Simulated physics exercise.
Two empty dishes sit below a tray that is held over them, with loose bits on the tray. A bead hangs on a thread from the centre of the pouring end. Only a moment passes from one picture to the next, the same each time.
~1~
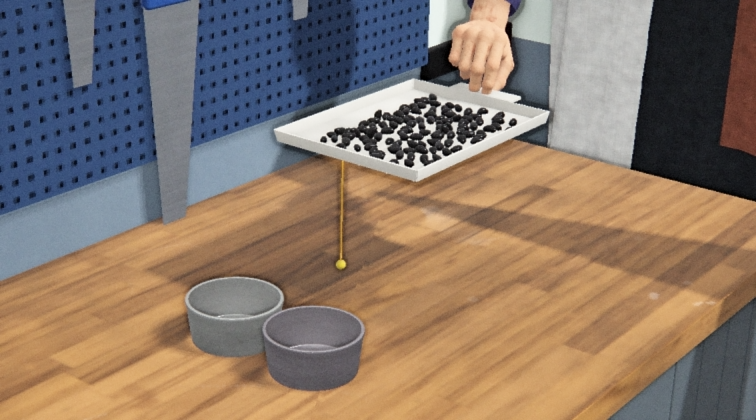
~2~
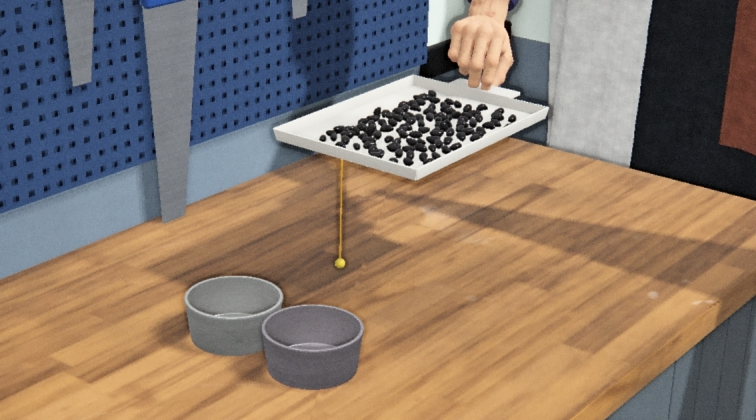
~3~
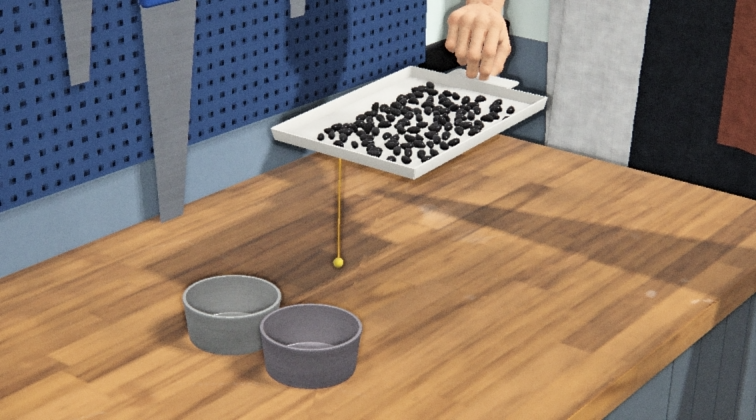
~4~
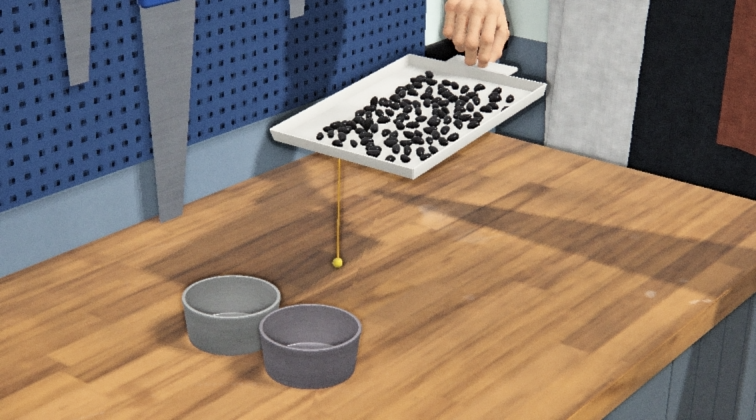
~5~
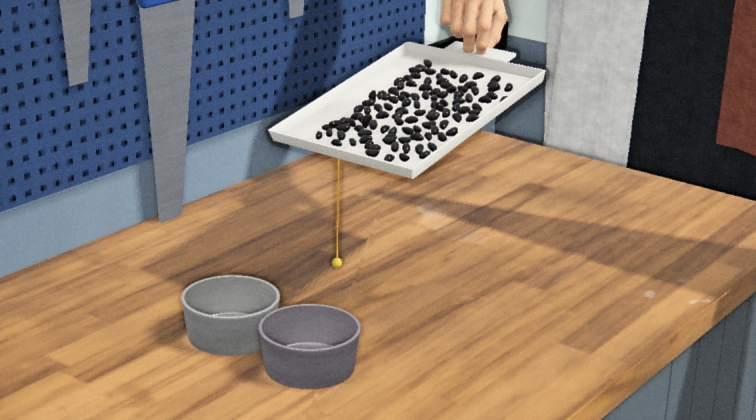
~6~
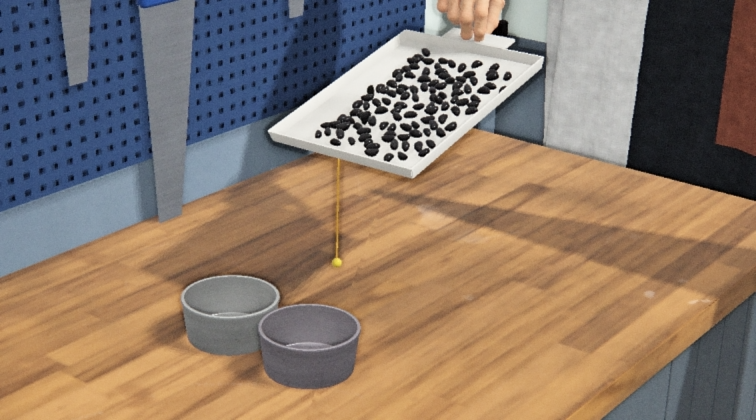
At first, a hand holds a white tray of scattered black beans nearly level above a wooden worktop, with two empty gray dishes below and a yellow bead hanging on a thread. Then the hand gradually raises the far end, tilting the tray slightly toward the front, while the beans stay spread across it.
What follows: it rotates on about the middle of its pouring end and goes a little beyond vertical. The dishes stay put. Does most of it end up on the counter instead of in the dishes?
Yes, most of it lands on the counter.
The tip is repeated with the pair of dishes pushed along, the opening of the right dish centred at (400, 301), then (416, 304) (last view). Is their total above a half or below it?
Taking them in turn, it's short of half and then short of half.
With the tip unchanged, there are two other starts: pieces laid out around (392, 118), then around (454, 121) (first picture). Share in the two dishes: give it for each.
You'd see roughly 20 per cent first and roughly 20 per cent second.
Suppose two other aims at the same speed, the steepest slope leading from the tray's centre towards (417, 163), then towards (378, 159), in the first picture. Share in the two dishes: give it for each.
The first try would leave around 0 per cent there, the second around 10 per cent.
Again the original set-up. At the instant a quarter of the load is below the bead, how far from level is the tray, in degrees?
Near 110 degrees.
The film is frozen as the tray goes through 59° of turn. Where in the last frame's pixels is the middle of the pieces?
Around (351, 122).
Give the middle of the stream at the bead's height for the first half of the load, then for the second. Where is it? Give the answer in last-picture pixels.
I'd place the first part at (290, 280) and the rest at (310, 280).
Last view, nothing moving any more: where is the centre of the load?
Near pixel (300, 324).
Soon, tray tipped steeply; nearly all on the tray; a stray few in the air.
A while on, tray tipped right over; nearly all on the tray; a stray few in the right dish; a stray few in the left dish; a stray few outside both; a stray few in the air.
Towards the end, tray tipped past a quarter turn; a small part in the right dish; a small part in the left dish; most outside both.
Finally, tray tipped past a quarter turn; a small part in the right dish; a small part in the left dish; most outside both.
